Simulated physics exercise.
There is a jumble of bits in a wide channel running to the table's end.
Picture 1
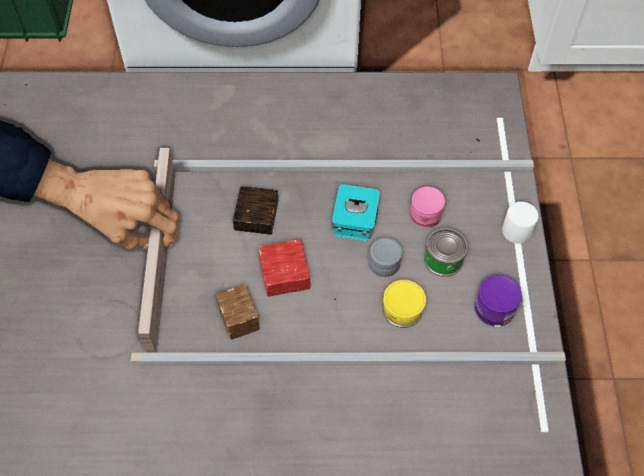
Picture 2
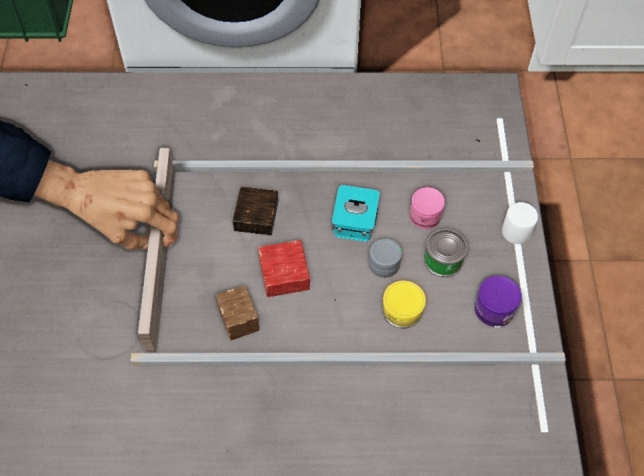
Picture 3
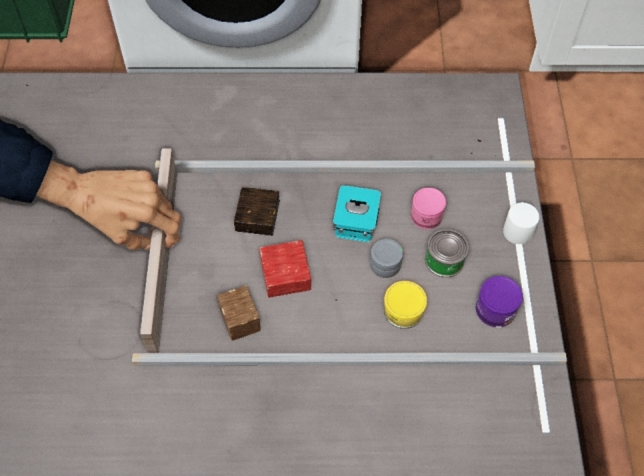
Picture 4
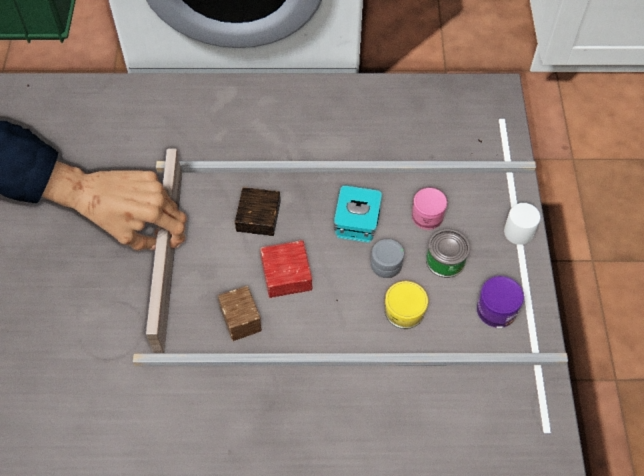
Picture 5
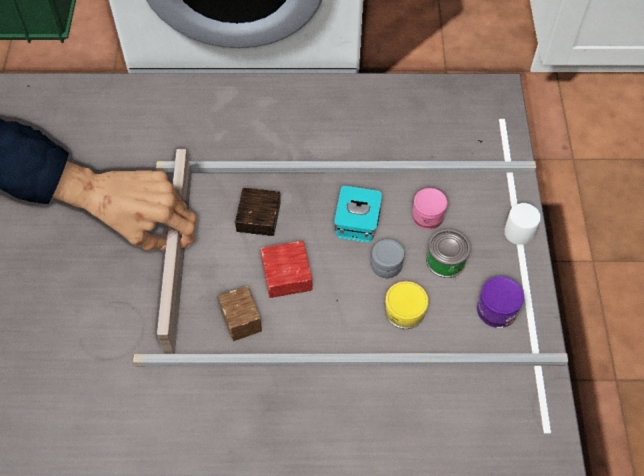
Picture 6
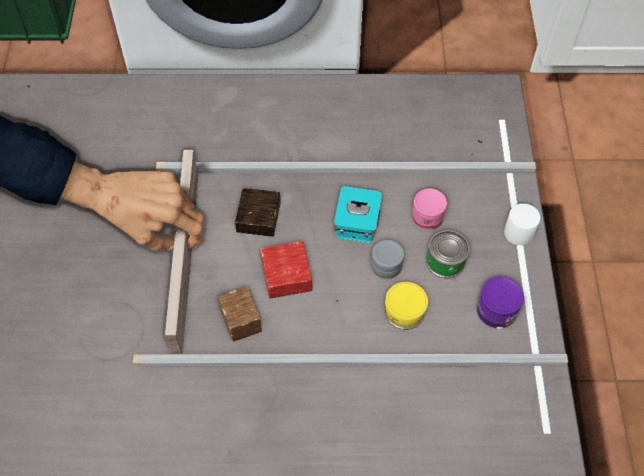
Wooden board held by a hand staying almost still, then sliding slightly right between two rails, short of scattered blocks and tins.
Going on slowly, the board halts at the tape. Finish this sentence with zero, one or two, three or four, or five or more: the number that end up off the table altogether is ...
The number that end up off the table altogether is five or more.
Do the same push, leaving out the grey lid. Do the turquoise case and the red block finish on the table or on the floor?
So the turquoise case goes off the edge and the red block is still there.
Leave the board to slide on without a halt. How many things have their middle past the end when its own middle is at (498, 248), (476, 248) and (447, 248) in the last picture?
In order of the places given, that's 6, 4 and 1.
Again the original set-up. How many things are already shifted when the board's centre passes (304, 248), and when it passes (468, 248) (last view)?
At the first point the count is 4, at the second it's 10.
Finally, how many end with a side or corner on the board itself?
Tally at the end: 3.
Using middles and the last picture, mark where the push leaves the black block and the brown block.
First (537, 211), then (549, 318).
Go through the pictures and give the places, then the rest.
In the first frame, white lid (520, 223); purple tub (498, 301); green tin (445, 252); board (158, 246); tape (520, 258).
In the second frame, purple tub (497, 302); black block (256, 211).
In the third frame, green tin (446, 253); board (160, 247).
In the fourth frame, white lid (522, 224); yellow tin (406, 305).
In the fifth frame, purple tub (500, 303); turquoise case (358, 215).
In the sixth frame, white lid (522, 225); purple tub (500, 303); green tin (447, 254); board (183, 248); tape (522, 260).
Early on, none off yet; white lid at rest near (522, 225); purple tub at rest near (500, 303); green tin at rest near (447, 254).
A while later, none off yet; white lid travelled a little near (536, 228); purple tub travelled a little near (516, 302); green tin travelled well along near (513, 250).
Finally, the number that fall off is five or more; lost, turquoise case, grey lid, yellow tin, pink tub, green tin, purple tub and white lid.
